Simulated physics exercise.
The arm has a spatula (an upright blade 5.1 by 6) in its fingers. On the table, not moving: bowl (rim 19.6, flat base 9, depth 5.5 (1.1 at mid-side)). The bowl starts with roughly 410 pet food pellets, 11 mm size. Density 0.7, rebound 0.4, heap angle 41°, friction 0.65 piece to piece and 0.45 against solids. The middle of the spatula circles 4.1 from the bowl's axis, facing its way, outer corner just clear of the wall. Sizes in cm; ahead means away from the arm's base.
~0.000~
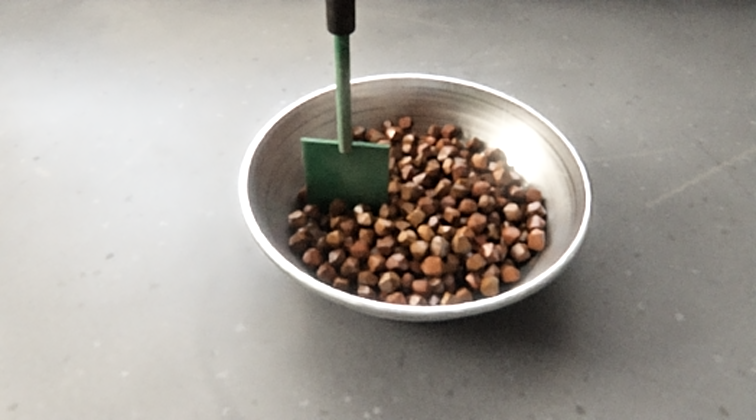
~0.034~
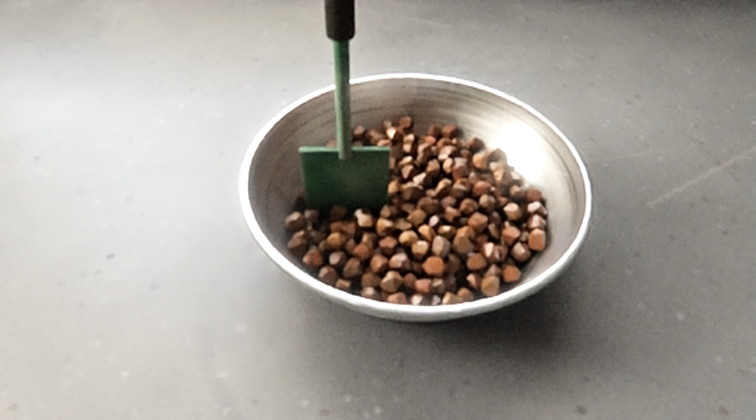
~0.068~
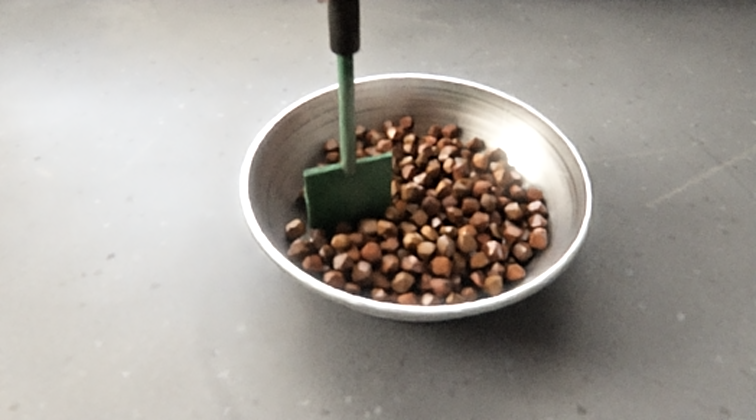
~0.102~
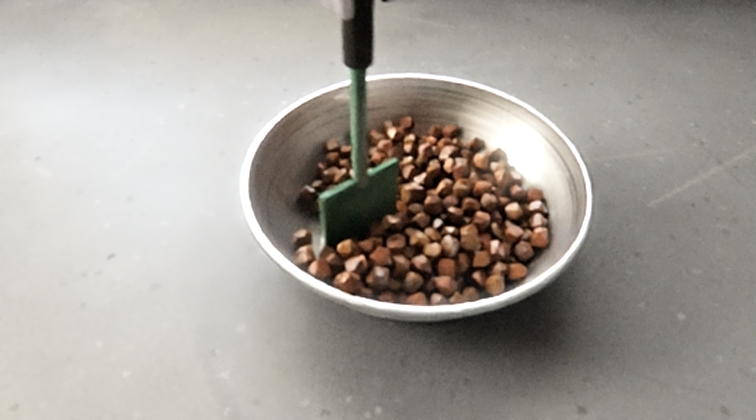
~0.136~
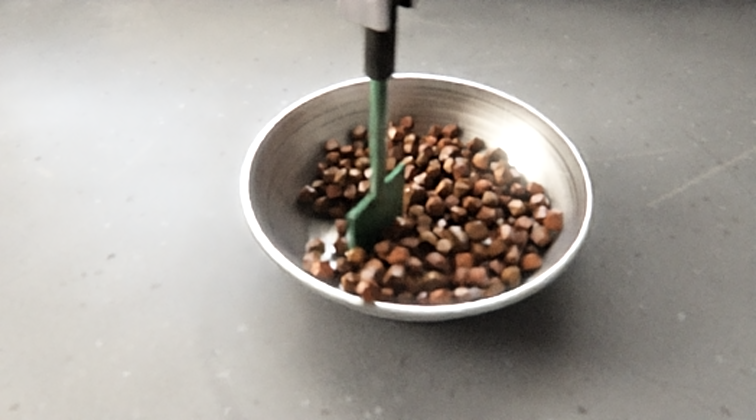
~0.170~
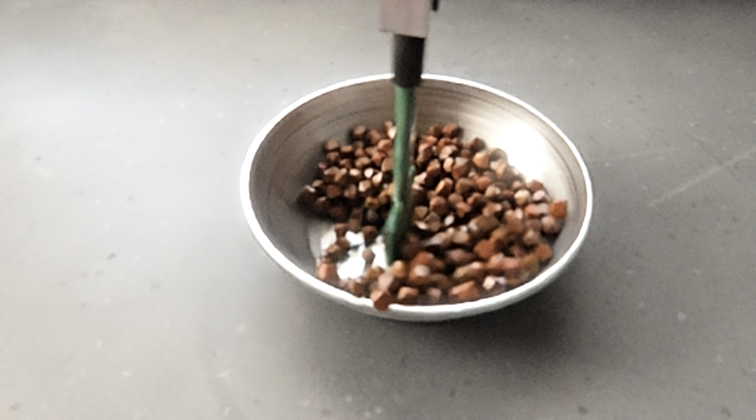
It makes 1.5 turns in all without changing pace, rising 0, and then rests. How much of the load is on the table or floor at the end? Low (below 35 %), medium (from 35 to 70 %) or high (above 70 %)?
Share on the table or floor: Low (below 35 %).
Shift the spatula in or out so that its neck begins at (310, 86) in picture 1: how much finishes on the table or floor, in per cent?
About 15 per cent.
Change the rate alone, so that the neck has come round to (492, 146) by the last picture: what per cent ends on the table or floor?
Some 60 per cent.
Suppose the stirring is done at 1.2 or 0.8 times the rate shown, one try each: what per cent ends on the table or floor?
About 35 and 20 per cent.
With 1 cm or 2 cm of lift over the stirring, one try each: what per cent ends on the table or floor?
About 20 and 15 per cent.
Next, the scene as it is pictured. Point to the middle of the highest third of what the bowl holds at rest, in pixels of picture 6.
At about (496, 158).
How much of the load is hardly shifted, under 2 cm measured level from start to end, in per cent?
About 5 per cent.
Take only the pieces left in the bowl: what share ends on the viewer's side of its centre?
Some 35 per cent.
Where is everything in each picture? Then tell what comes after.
The spatula neck at (345, 121), 0° round; upper third of the load around (427, 206), from x 300 to 535, top at y 125; 408 in the bowl, in the first frame.
The spatula neck at (344, 127), 8° round; upper third of the load around (425, 208), from x 295 to 535, top at y 125, in the second frame.
The spatula neck at (348, 142), 26° round; upper third of the load around (423, 220), from x 295 to 540, top at y 125, in the third frame.
The spatula neck at (360, 156), 44° round; upper third of the load around (421, 229), from x 300 to 540, top at y 125, in the fourth frame.
The spatula neck at (378, 167), 63° round; upper third of the load around (434, 238), from x 305 to 555, top at y 125, in the fifth frame.
The spatula neck at (402, 175), 81° round; upper third of the load around (455, 243), from x 305 to 560, top at y 125; 408 in the bowl, in the sixth frame.
After 0.50 s, 260° round, highest piece 8 above the table; 365 in the bowl, 31 on the table or floor, 12 in flight or on the tool.
After 0.83 s, 80° round, highest piece 7 above the table; 324 in the bowl, 78 on the table or floor, 6 in flight or on the tool.
After 1.20 s, 180° round, highest piece 6 above the table; 302 in the bowl, 106 on the table or floor.
After 1.90 s, 180° round, highest piece 6 above the table; 302 in the bowl, 106 on the table or floor.
In the end, 302 in the bowl, 106 on the table or floor. That is 26 % on the table or floor.
